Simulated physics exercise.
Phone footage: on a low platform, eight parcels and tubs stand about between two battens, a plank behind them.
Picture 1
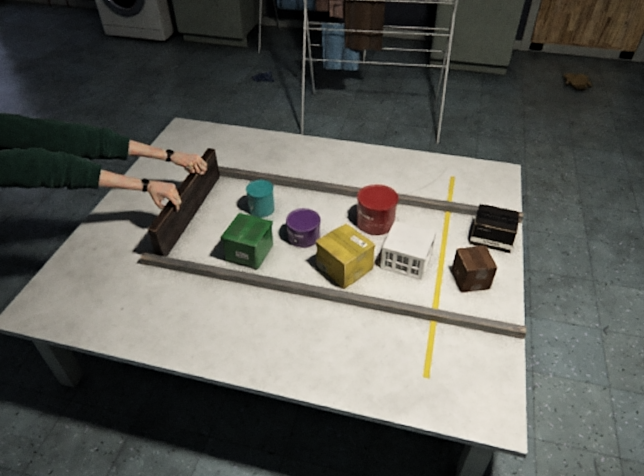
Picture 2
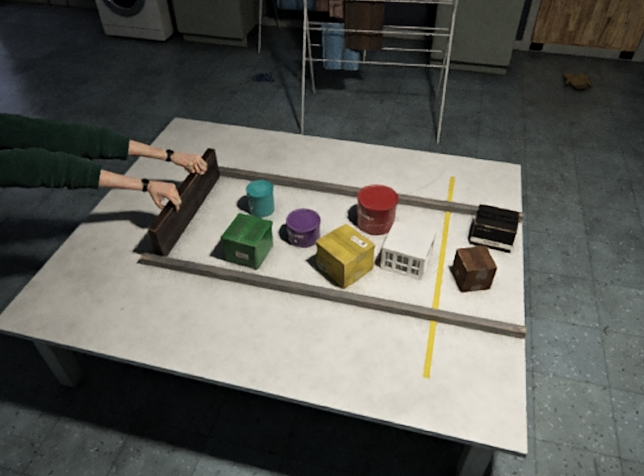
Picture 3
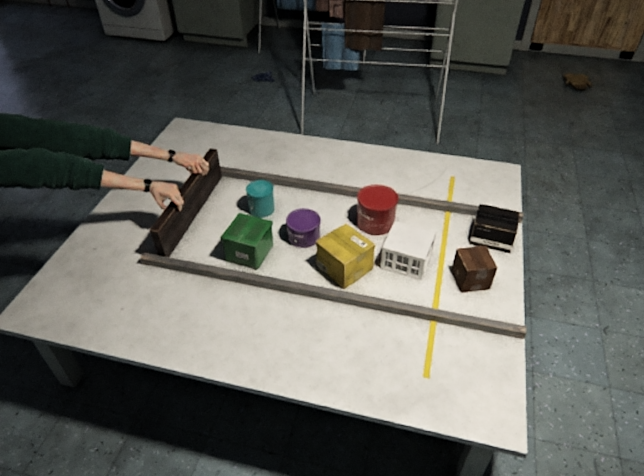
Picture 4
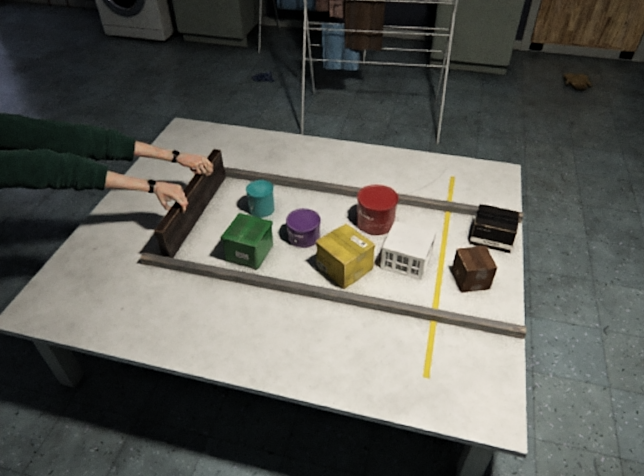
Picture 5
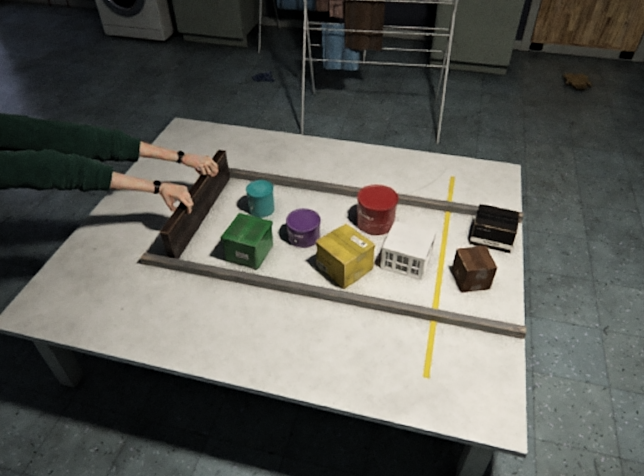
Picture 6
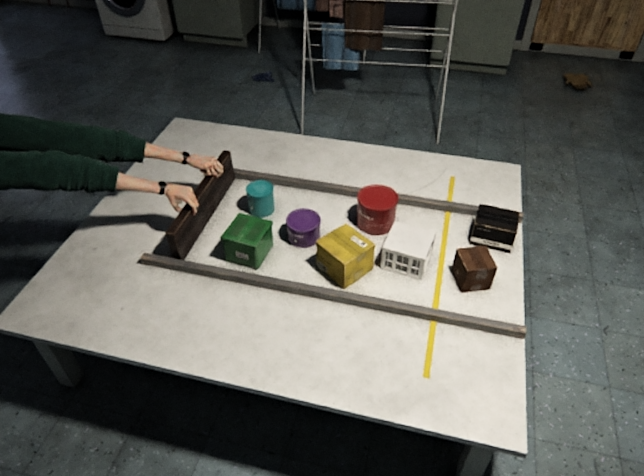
Two hands slide a dark plank slightly right between two battens, toward the still parcels.
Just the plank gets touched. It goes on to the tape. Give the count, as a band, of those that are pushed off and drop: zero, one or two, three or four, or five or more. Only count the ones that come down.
Those that drop number one or two.
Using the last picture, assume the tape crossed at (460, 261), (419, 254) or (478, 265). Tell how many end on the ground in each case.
Going through them in order, you'd see 2, 0 and 4.
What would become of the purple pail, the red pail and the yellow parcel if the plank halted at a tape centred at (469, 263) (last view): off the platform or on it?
What happens is that the purple pail rests in place, the red pail rests in place and the yellow parcel winds up off it.
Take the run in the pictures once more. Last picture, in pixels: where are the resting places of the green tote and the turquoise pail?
Near (460, 284) and (460, 231).
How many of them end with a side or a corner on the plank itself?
3 in contact.
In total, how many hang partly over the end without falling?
Overhang count: 2.
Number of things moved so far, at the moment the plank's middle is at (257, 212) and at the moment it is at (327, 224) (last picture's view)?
Counts: 2 and 6.
Early on, none off yet; black parcel at rest near (495, 228); brown box at rest near (474, 269); white crate at rest near (408, 250).
Finally, the number that fall off is one or two; lost, brown box and black parcel.
